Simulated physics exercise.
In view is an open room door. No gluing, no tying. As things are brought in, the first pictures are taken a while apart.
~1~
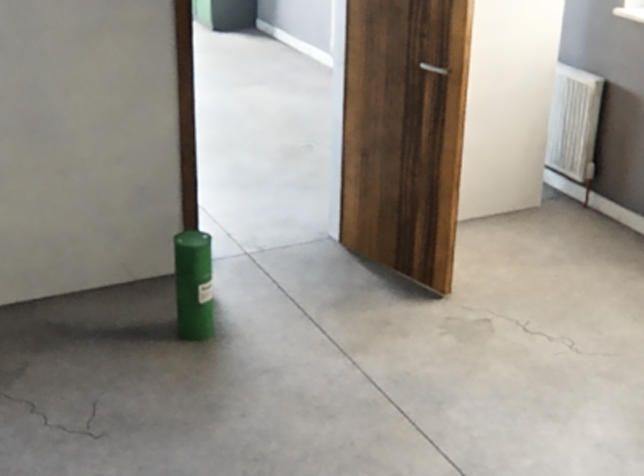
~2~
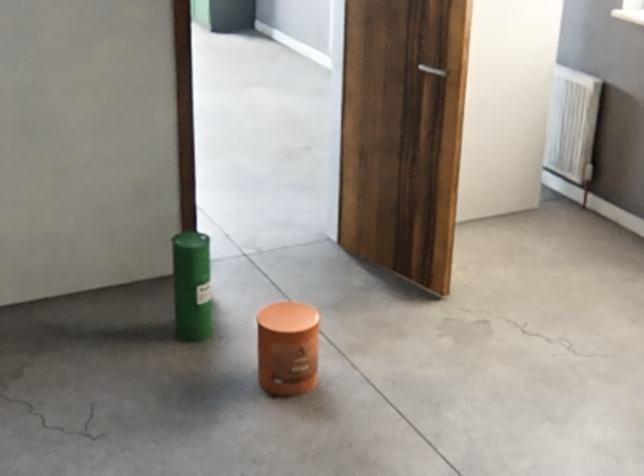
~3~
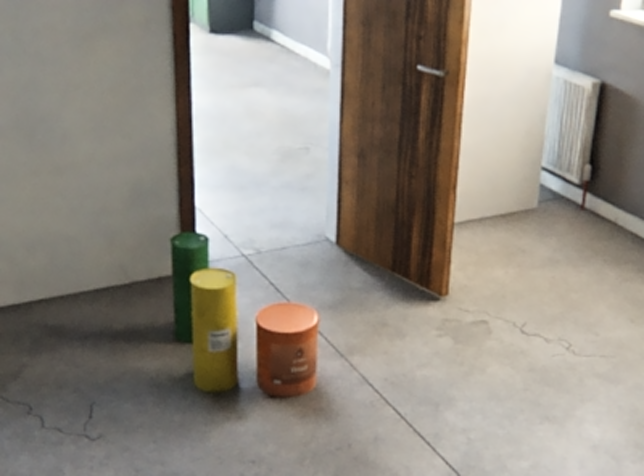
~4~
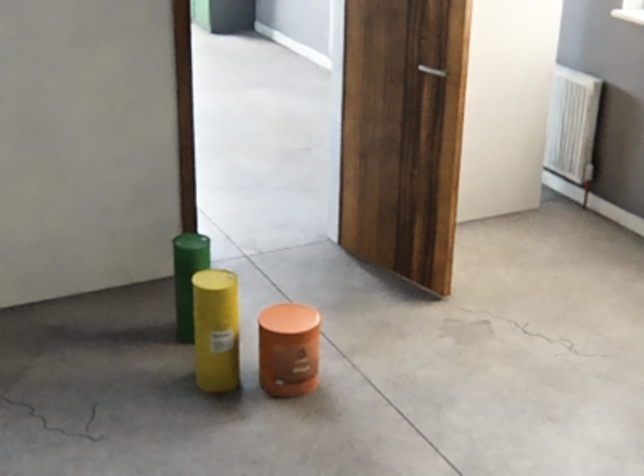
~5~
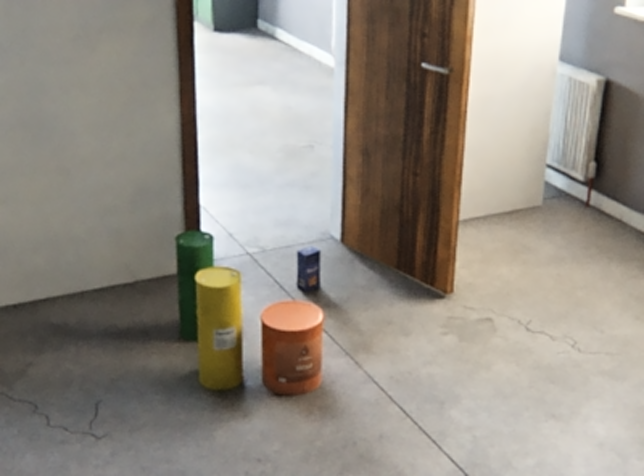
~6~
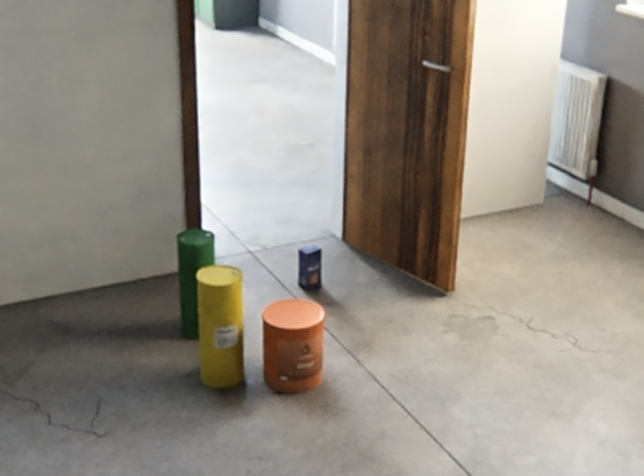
The footage shows a wide-open door that stays still while items appear on the grey floor before it: a green canister, then an orange pail, a yellow canister, and finally a small blue carton nearer the doorway.
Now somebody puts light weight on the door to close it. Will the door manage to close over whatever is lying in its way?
The door swings fully to.
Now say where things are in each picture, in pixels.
The first frame shows door wide open and still.
The second frame shows door wide open and still; green canister (193, 287); orange pail (288, 349).
The third frame shows door wide open and still; yellow canister (215, 330); green canister (191, 288).
The fourth frame shows door wide open and still; orange pail (289, 350); yellow canister (217, 331).
The fifth frame shows door wide open and still; green canister (196, 287); orange pail (292, 347).
The sixth frame shows door wide open and still; blue carton (310, 267); yellow canister (221, 327).
Then, 1.00 s past the last view, door 68° open.
Then, 1.70 s past the last view, door 34° open; blue carton displaced well along near (280, 261).
Then, 2.10 s past the last view, door 15° open; blue carton displaced well along near (255, 250).
Then, 2.50 s past the last view, door 0° open; blue carton rocked 7° from its first pose near (241, 237).
Finally, door 0° open; down or leaning hard on the floor, blue carton; the other 3 still in place. Final places as the last picture's camera would see them, blue carton near (230, 240).
